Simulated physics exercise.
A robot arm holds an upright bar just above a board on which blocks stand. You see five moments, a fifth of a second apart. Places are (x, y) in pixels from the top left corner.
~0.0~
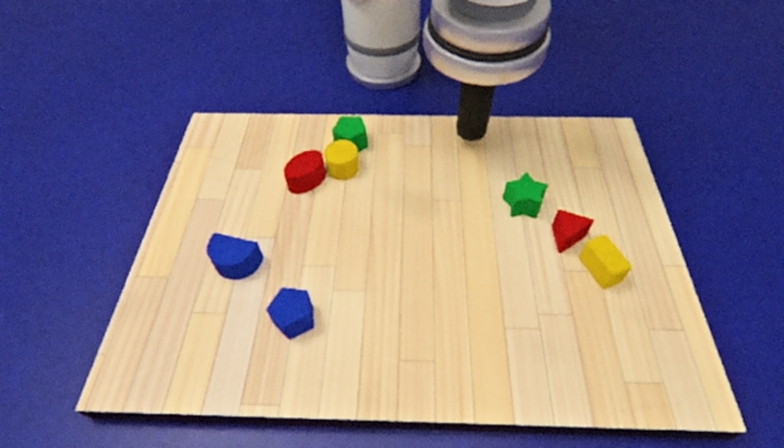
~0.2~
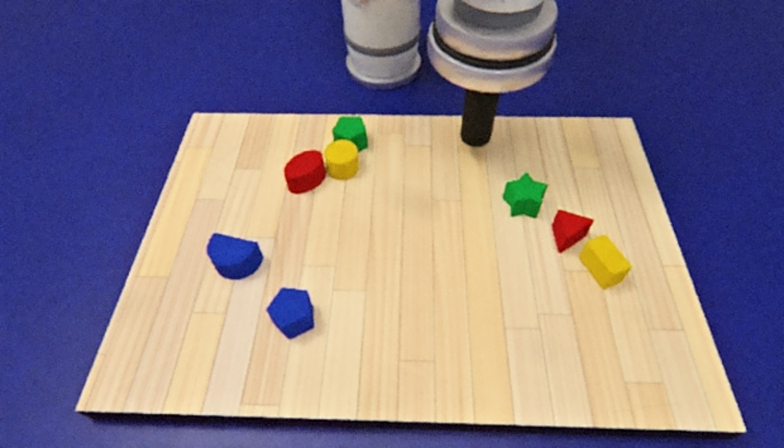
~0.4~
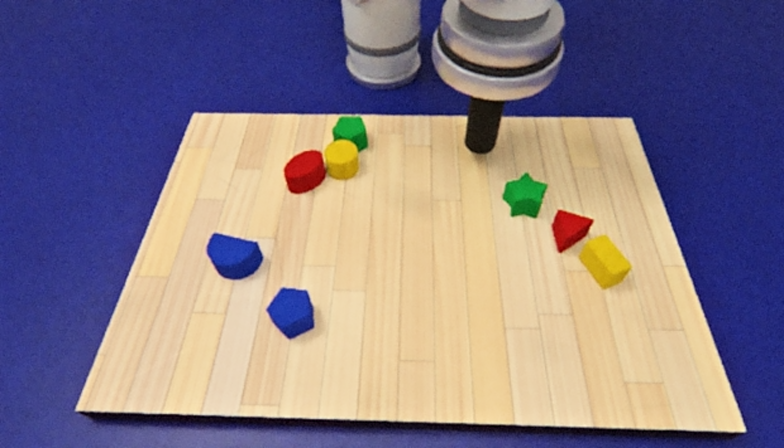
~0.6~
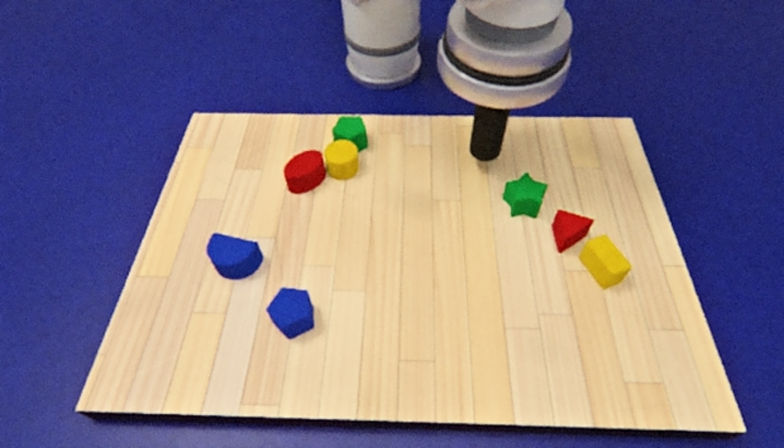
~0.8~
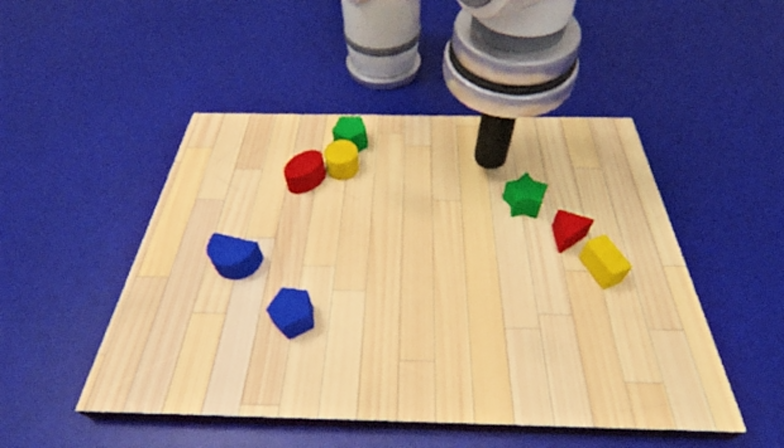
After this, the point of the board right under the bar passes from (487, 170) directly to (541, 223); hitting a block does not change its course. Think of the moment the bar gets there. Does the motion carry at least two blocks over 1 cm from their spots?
It seems so.
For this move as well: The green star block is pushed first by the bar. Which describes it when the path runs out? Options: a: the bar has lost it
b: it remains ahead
b - it remains ahead.
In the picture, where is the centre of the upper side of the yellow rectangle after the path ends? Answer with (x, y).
I predict (628, 271).
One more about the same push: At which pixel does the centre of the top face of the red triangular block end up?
My estimate: (602, 246).
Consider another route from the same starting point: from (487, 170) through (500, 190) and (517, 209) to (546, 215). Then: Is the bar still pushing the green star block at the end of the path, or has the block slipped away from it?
Still leading.
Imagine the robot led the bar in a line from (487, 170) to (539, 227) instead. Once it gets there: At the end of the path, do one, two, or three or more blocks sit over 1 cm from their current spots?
It will shift three or more blocks.
The first path, step by step. Halfway along, bar (516, 185); green star block (540, 199).
At the end, bar (545, 213); green star block (571, 229); red triangular block (602, 246); yellow rectangle (628, 271).
